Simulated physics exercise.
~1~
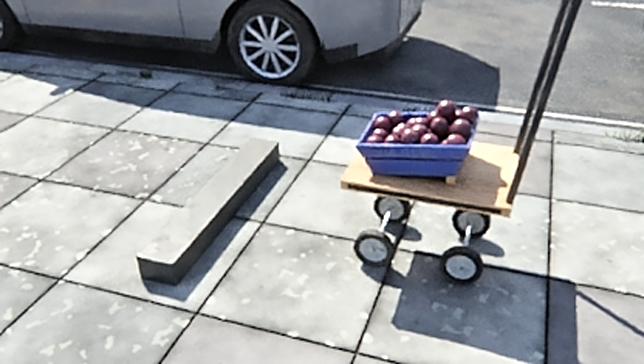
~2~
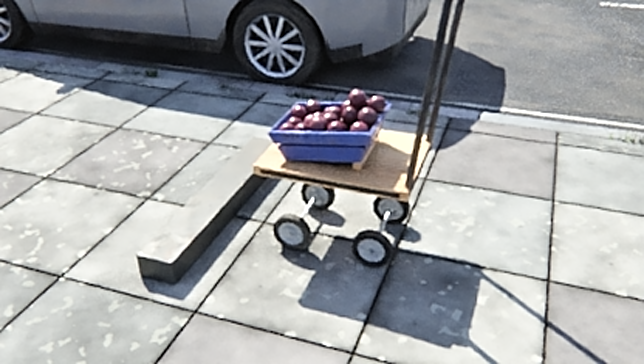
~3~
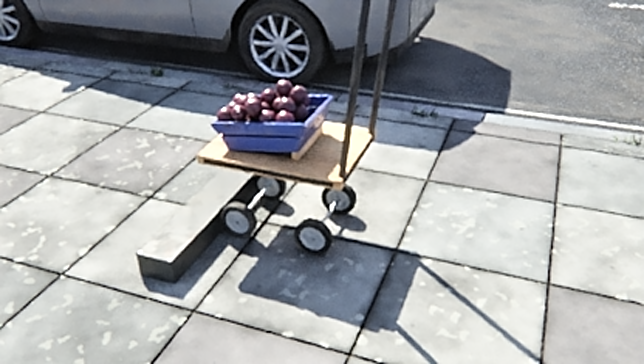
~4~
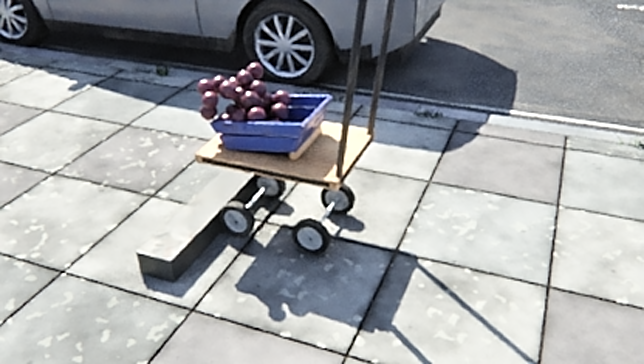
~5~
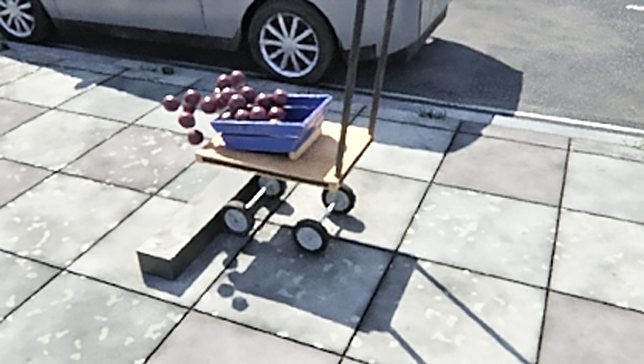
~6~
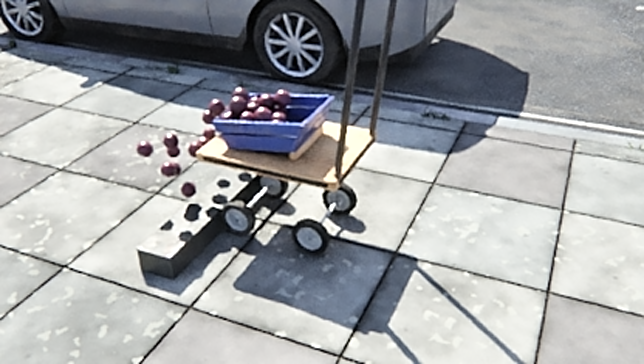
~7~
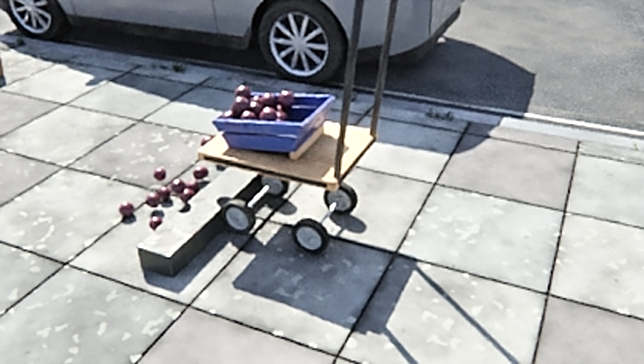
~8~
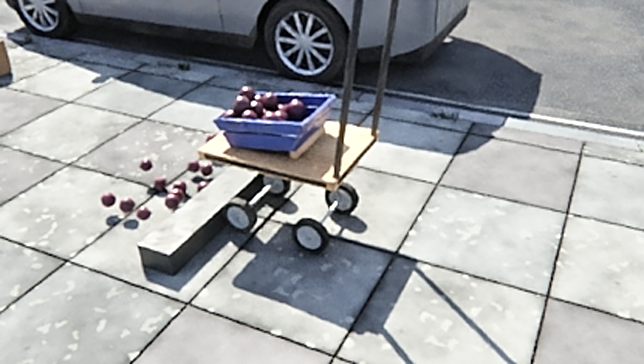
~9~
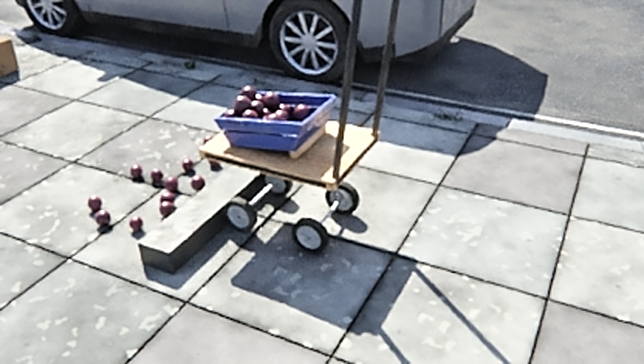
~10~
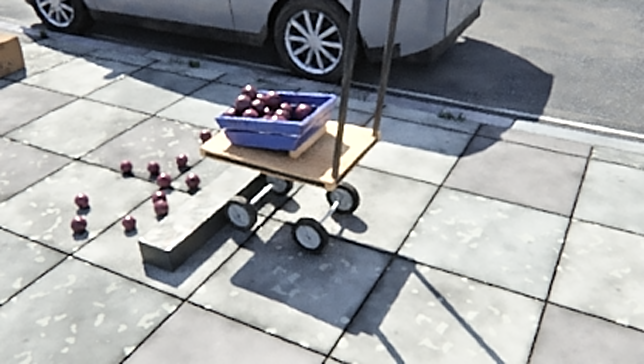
The video shows a trolley carrying a blue tub of dark red onions left along a paved pavement until it stops at a low beam, whereupon several onions fly over the tub's left end, drop and scatter on the slabs beyond, while the rest stay in the tub.
